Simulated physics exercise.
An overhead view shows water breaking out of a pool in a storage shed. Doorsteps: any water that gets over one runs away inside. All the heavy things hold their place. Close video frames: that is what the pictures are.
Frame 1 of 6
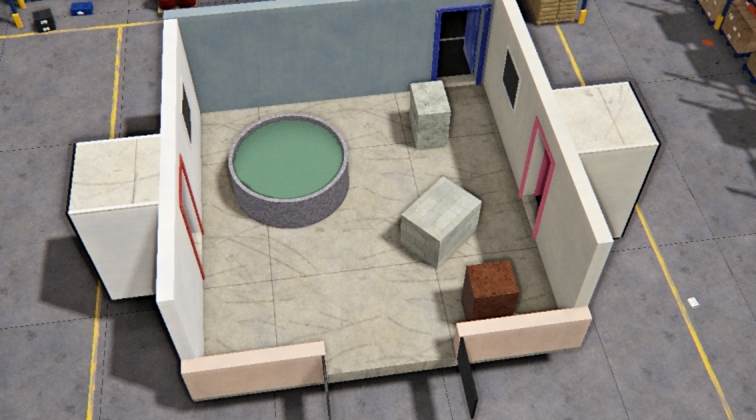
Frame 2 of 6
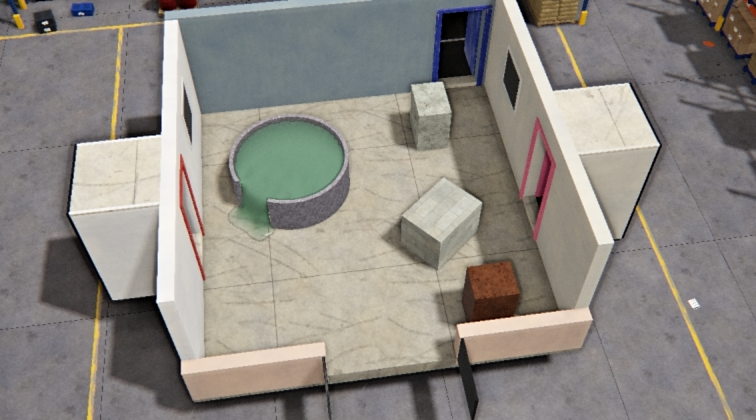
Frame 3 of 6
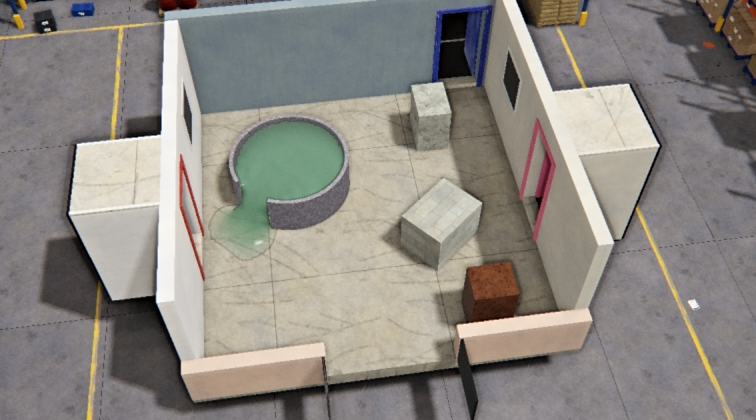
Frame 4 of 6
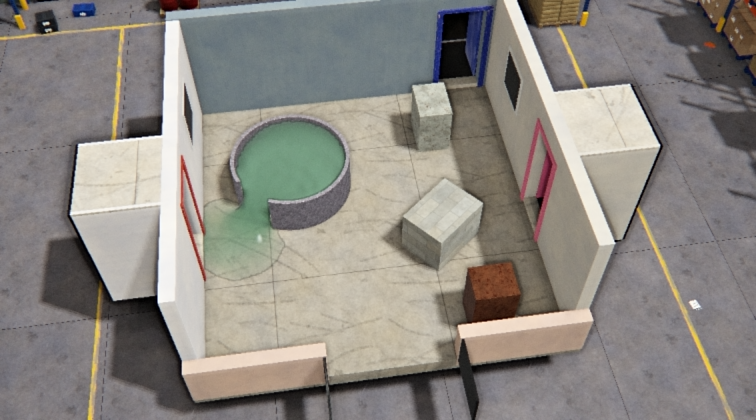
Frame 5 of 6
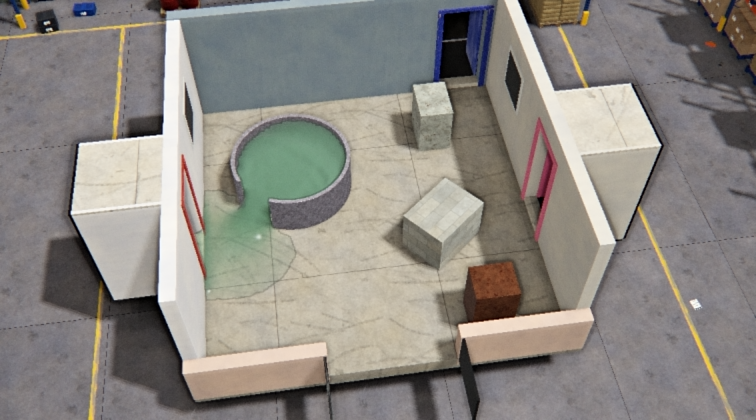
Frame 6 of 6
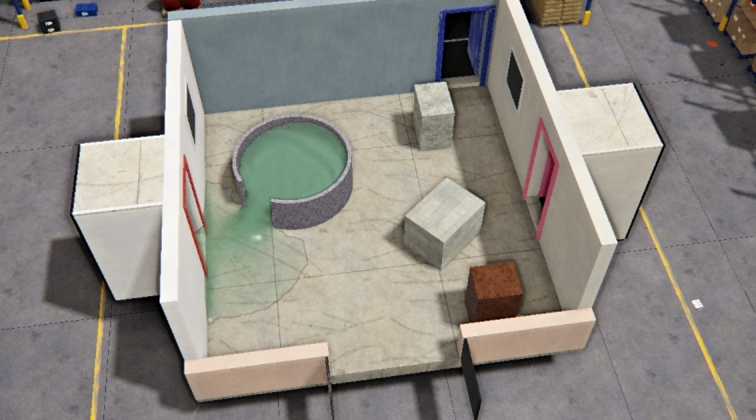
In a storage shed, green water pours through a gap in a round pool and spreads across the floor.
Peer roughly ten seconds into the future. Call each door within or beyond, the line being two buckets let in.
Pink door - within; blue door - within; red door - beyond.
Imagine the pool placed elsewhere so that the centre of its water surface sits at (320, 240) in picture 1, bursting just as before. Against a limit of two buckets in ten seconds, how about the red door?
By my reckoning, the red door one doesn't reach it.
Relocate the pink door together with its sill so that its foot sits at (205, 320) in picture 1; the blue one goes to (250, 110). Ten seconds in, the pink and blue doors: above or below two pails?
The pink door overflows, and the blue door falls short.
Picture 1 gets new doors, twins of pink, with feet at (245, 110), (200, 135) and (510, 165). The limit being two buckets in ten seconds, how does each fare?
Checking each in order, the first misses the threshold, the second misses the threshold, and the third misses the threshold.
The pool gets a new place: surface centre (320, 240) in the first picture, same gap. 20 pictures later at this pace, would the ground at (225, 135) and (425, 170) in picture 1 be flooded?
I'd say watered for the first and spared for the second.
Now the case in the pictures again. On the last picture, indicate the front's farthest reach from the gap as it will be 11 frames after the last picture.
Somewhere about (389, 355).
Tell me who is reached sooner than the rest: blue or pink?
That's the pink door.
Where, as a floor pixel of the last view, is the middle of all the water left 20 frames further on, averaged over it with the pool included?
Centre: Close to (286, 232).
A moment on, water covers 20 % of the floor; the pink door not reached, the blue door not reached, the red door far over two buckets in.
Next, water covers 25 % of the floor; the pink door not reached, the blue door not reached, the red door far over two buckets in.
Then, water covers 45 % of the floor; the pink door not reached, the blue door not reached, the red door far over two buckets in.
Later, water covers 80 % of the floor; the pink door wet at the sill, nothing in, the blue door not reached, the red door far over two buckets in.
In the end, water covers 95 % of the floor; the pink door wet at the sill, nothing in, the blue door wet at the sill, nothing in, the red door far over two buckets in.
